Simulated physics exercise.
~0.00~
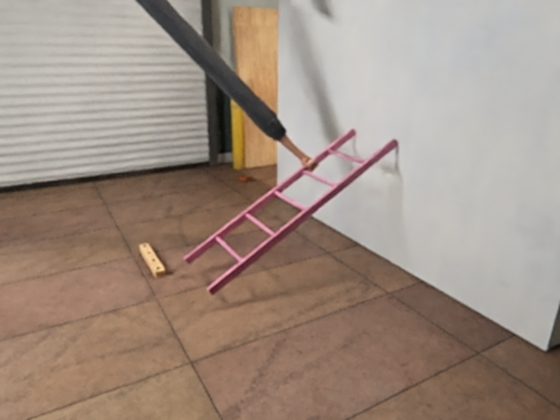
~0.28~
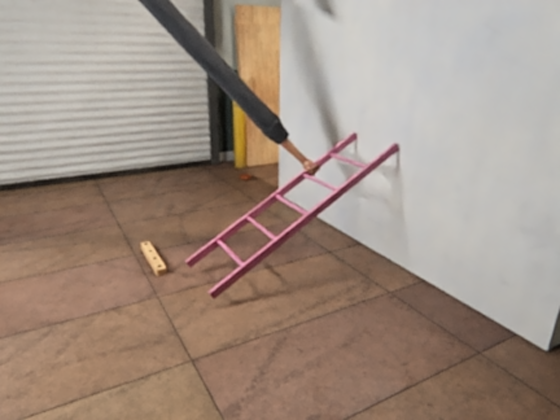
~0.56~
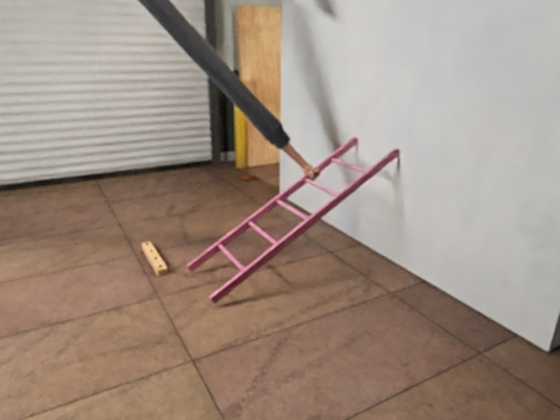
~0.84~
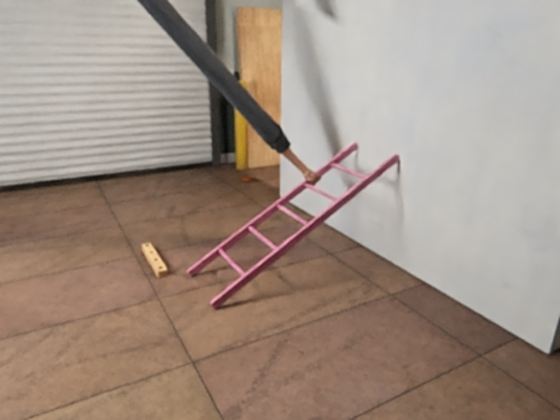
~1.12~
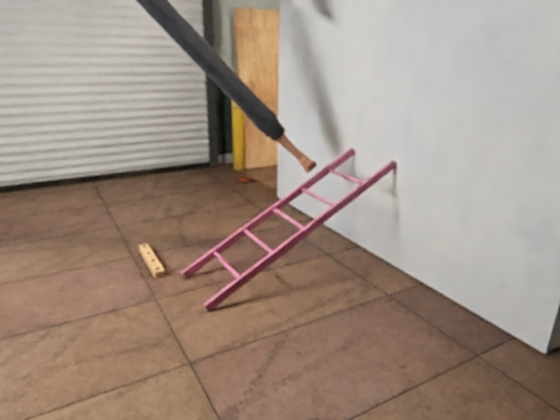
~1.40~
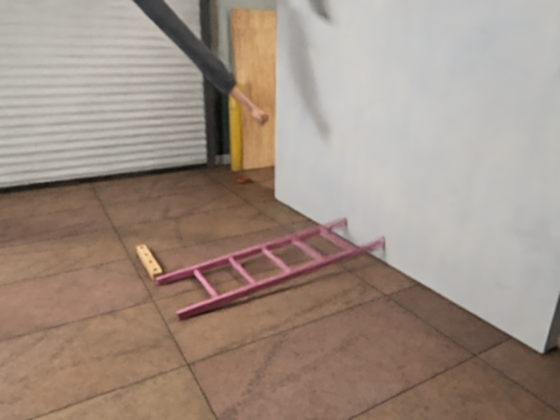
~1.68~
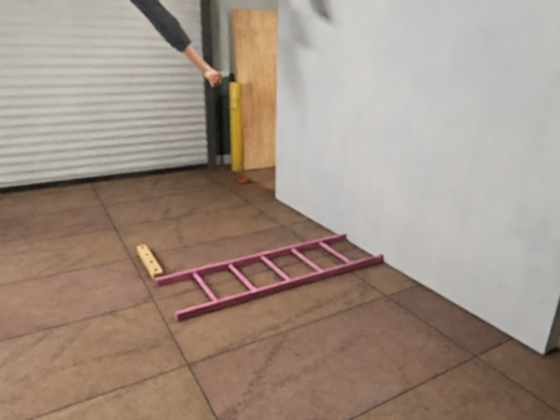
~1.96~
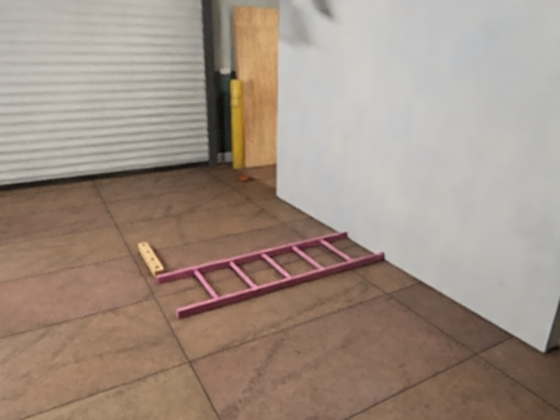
At the start, a hand reaching in from the upper left holds a small pink ladder tilted against a pale wall, above a brown tiled floor where a short strip of wood is fixed. The hand lowers the ladder a little until its feet come down near the floor, short of the strip. Then the fingers let go and the arm begins to draw back. The ladder slips down the wall, its feet sliding left toward the strip as it drops flatter. It ends lying still on the floor, its left end beside the wooden strip, with the hand gone from view.
